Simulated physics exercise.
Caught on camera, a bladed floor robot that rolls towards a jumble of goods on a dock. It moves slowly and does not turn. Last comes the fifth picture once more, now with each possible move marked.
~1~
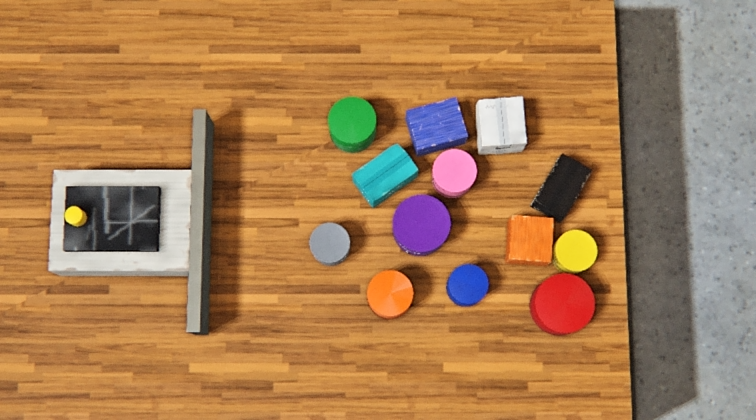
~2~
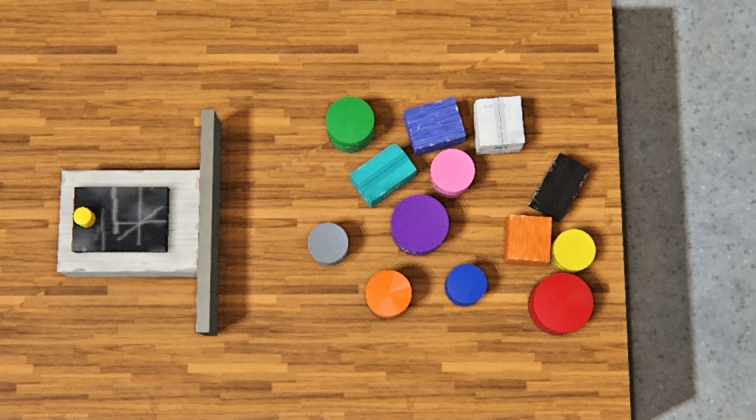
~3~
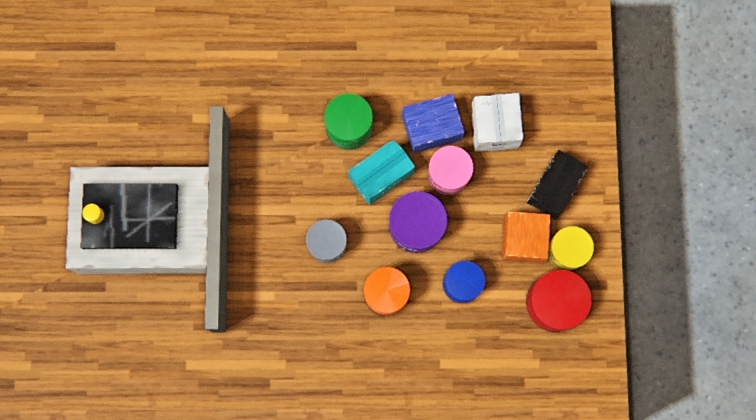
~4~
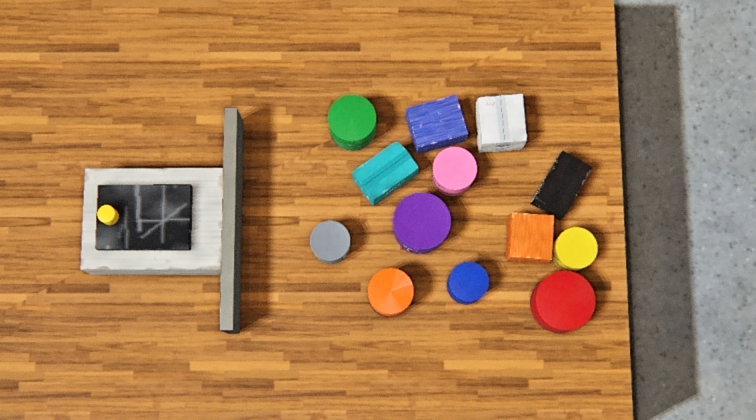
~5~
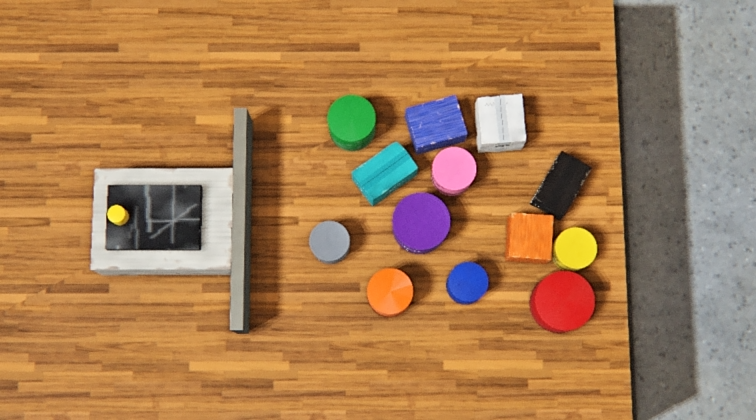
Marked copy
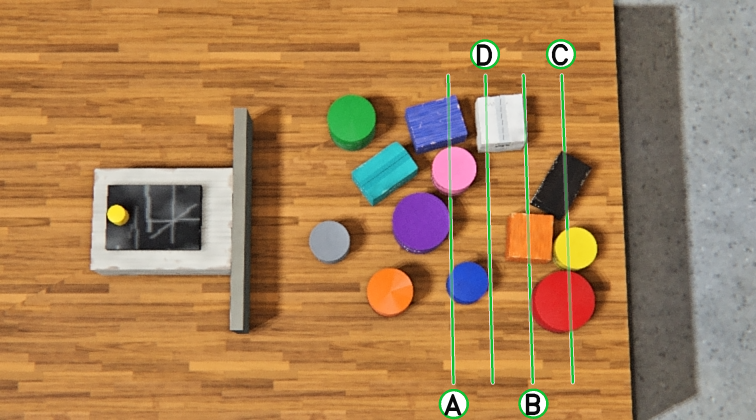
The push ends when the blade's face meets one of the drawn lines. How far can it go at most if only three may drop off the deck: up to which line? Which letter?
Up to line B.
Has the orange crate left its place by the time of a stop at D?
Yes.
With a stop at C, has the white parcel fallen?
Yes.
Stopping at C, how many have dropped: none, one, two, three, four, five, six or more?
In all, six or more.
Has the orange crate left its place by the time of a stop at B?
Yes.
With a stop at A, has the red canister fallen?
No.
On the marked copy, A at (451, 225); B at (528, 225); C at (567, 225); D at (489, 225).
Taking B. A third of the way, robot (267, 217); green canister (375, 124); grey pail (372, 243).
Two thirds of the way, robot (372, 216); white parcel (572, 125); blue crate (525, 114).
When it is over, robot (453, 216); black parcel (617, 186); yellow pail (620, 269); none fallen.
As for the rest, A is within the limit but short; C drops six; D is within the limit but short.
